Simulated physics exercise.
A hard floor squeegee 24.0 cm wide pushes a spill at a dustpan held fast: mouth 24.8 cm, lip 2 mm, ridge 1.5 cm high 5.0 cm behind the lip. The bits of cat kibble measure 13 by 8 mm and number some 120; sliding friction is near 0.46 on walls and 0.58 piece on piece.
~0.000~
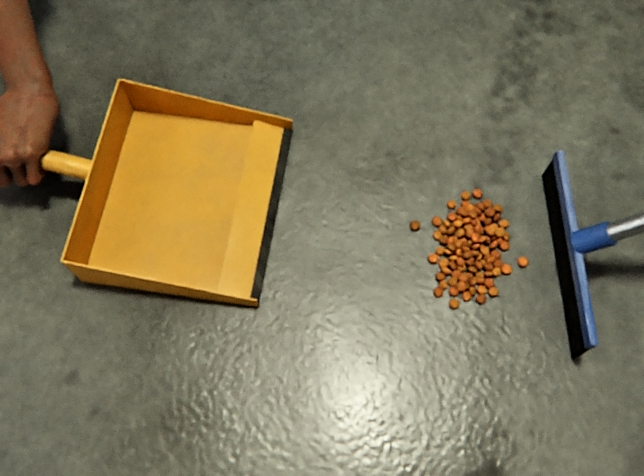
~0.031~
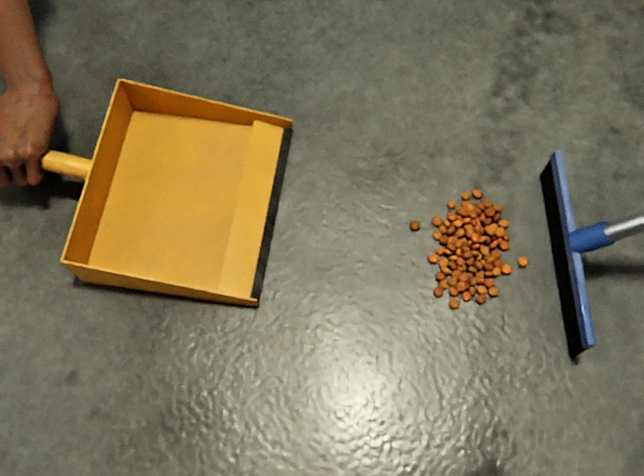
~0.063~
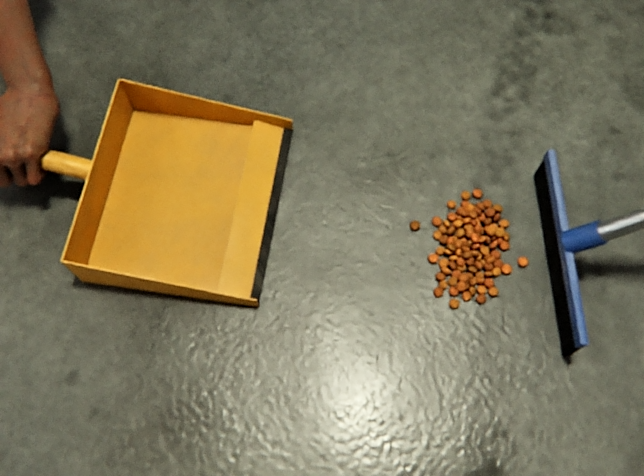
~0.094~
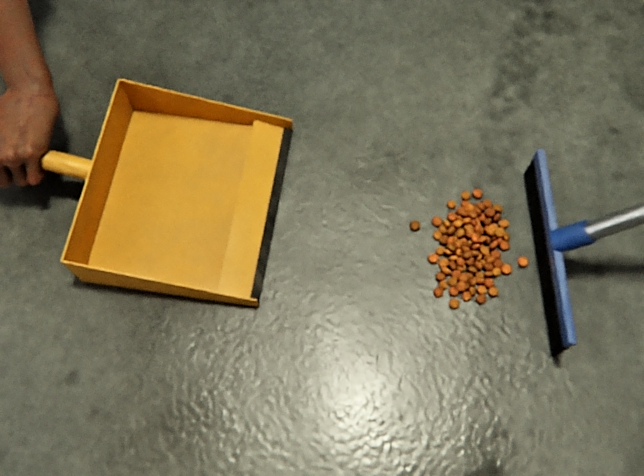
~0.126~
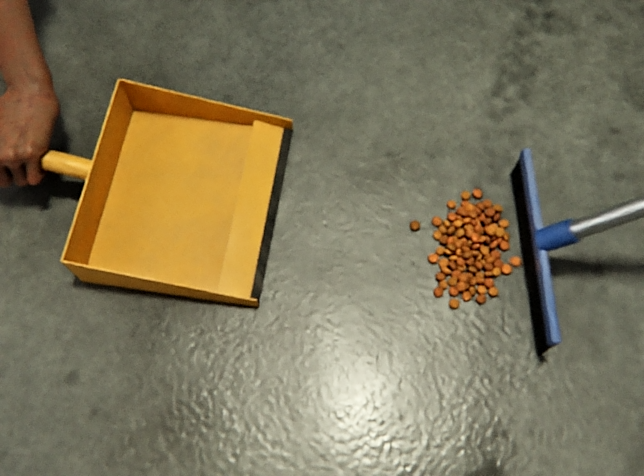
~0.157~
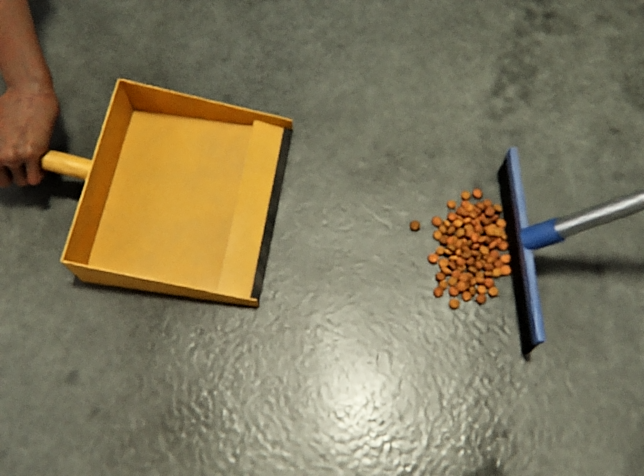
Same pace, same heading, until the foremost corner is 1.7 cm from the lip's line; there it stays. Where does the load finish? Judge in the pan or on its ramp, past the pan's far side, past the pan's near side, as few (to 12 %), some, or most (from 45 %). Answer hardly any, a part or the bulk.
In the pan or on its ramp: A part; past the pan's far side: Hardly any; past the pan's near side: Hardly any.
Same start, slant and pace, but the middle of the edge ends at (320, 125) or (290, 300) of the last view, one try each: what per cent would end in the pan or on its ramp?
Some 0 and 20 per cent.
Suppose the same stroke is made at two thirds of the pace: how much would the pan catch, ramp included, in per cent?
In that case some 25 per cent.
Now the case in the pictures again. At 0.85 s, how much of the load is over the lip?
Near 25 per cent so far.
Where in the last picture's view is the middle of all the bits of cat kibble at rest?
Near (278, 236).
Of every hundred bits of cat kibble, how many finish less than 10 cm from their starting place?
Some 0 per cent.
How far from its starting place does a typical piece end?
Some 24 cm.
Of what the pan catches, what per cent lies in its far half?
Some 40 per cent.
Then, at 0.40 s, middle of the blade 17 cm from the lip; 0 % over the lip, far side 0 %, near side 0 %.
After 0.56 s, middle of the blade 8 cm from the lip; 0 % over the lip, far side 0 %, near side 5 %.
After 0.85 s, middle of the blade 4 cm from the lip; 25 % over the lip, far side 0 %, near side 5 %.
In the end, at 1.1 s, pan 25 %, far side 0 %, near side 5 %, in front of the lip or behind the blade 70 %.
